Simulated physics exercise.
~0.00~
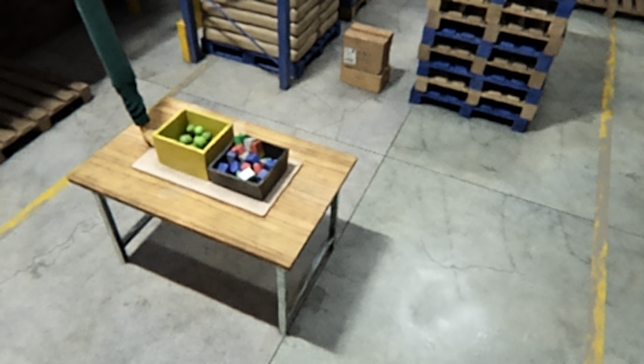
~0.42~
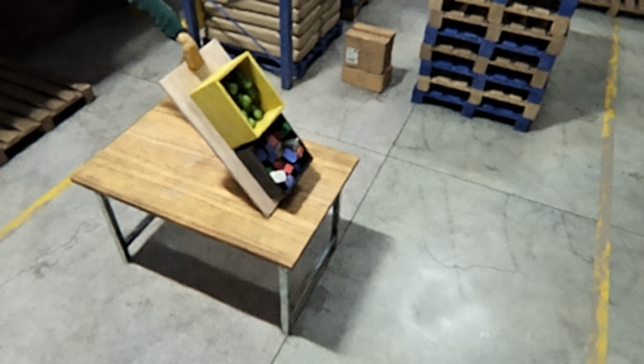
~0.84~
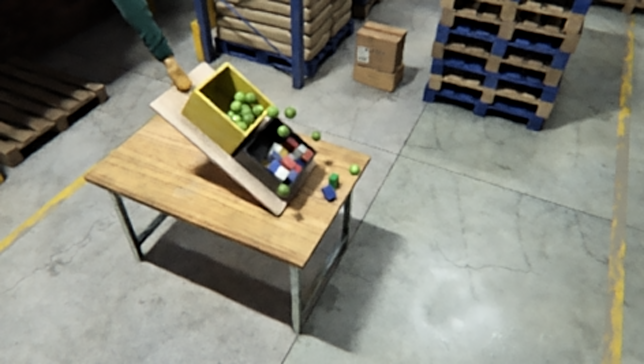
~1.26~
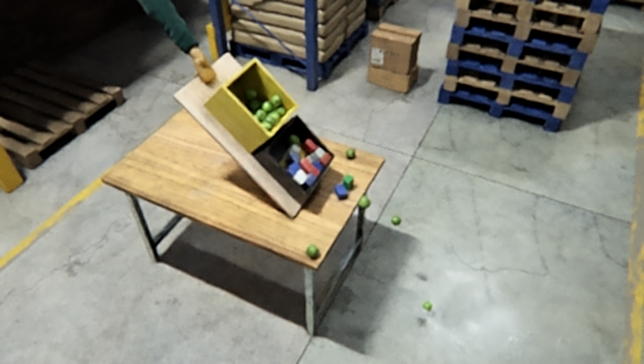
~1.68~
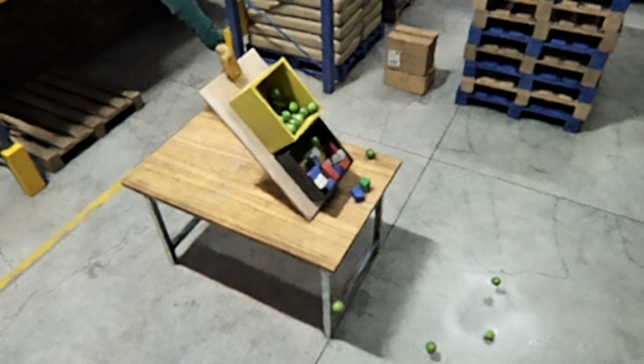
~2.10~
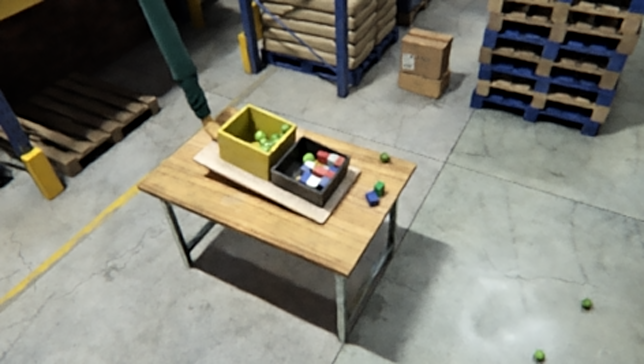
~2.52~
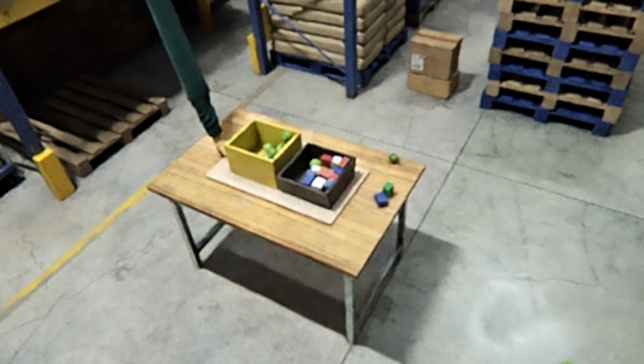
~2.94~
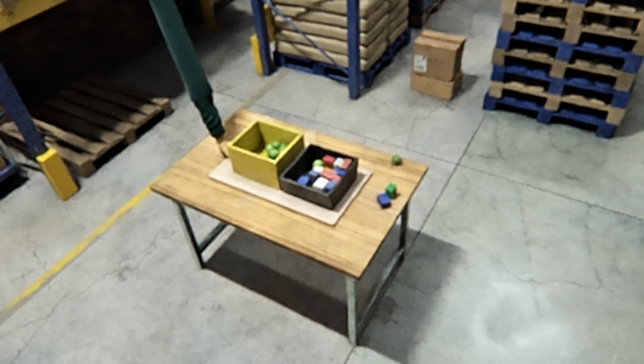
The footage shows a hand tipping up a board holding a yellow crate of green apples and a black crate of toy bricks on a table; some contents spill rightward, several apples falling to the floor, before the board is lowered flat with most goods still inside.
